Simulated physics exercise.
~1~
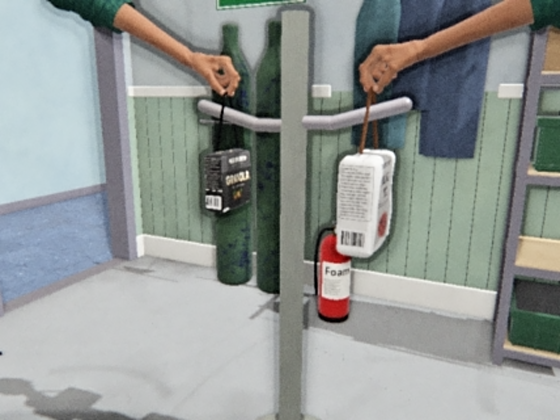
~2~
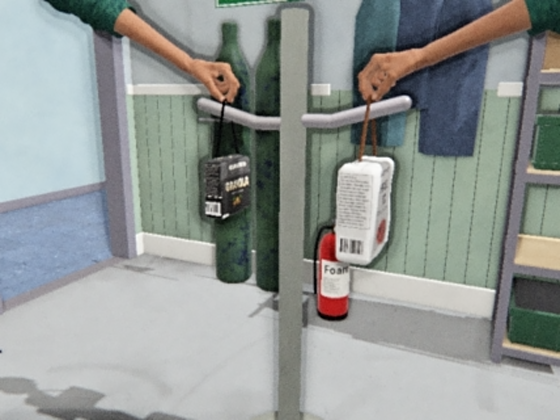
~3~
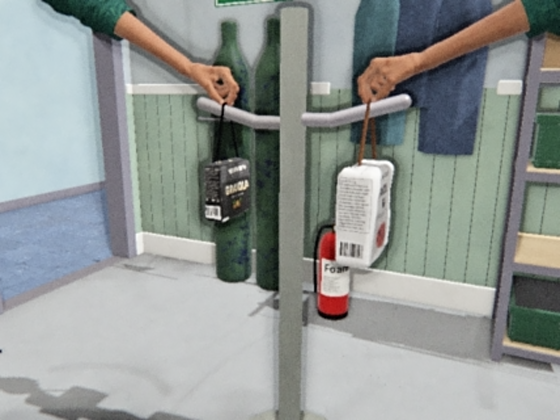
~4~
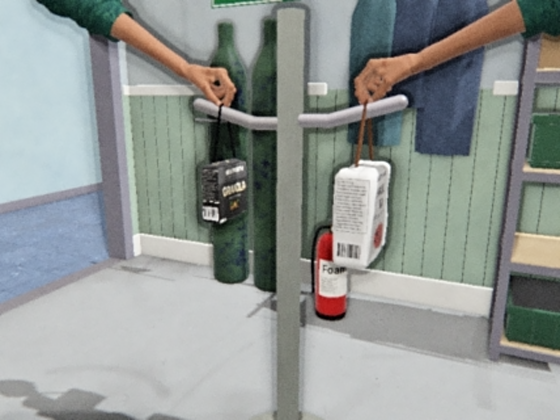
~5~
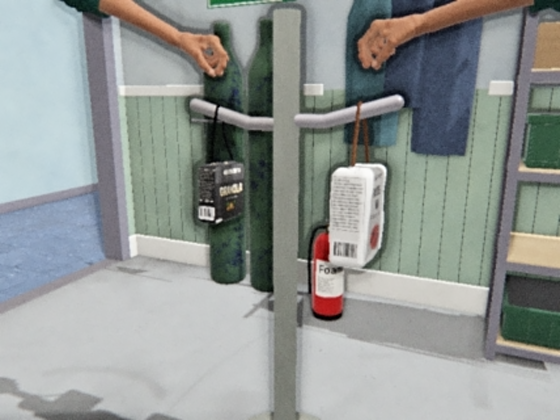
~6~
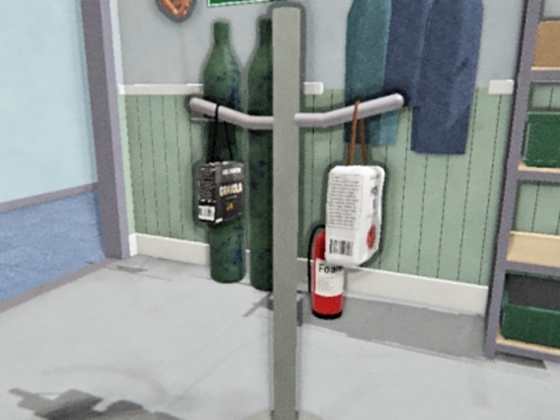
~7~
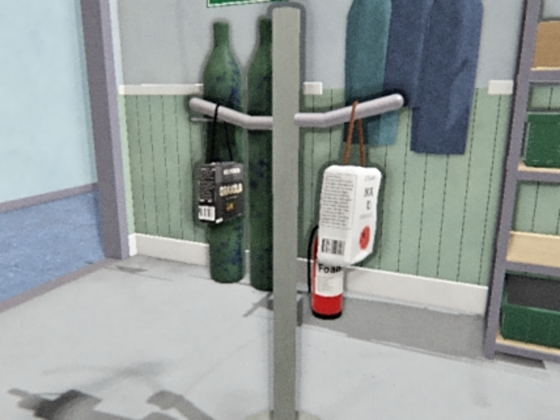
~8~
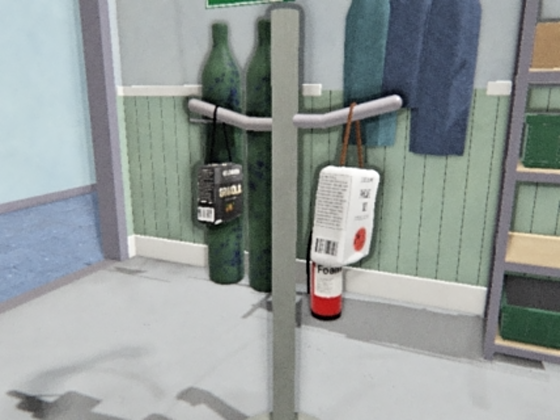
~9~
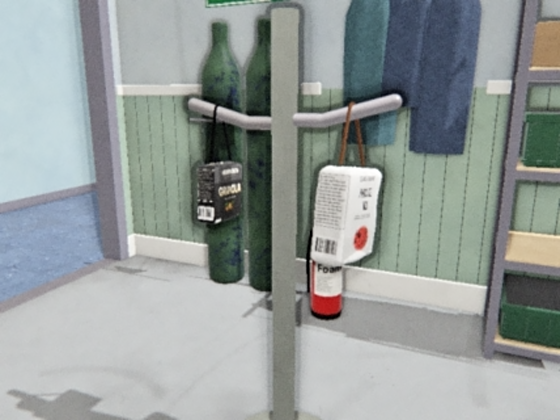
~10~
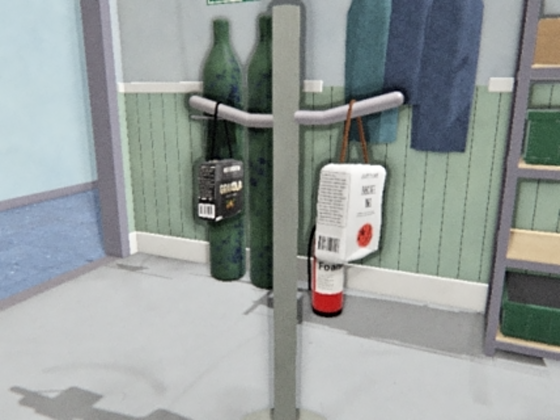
In a room with green wall panelling, two hands lowered a black pouch and a white sack by their loops onto a coat stand's arms, then let go and drew back; the sack turned and tilted a little, and both stayed hanging.
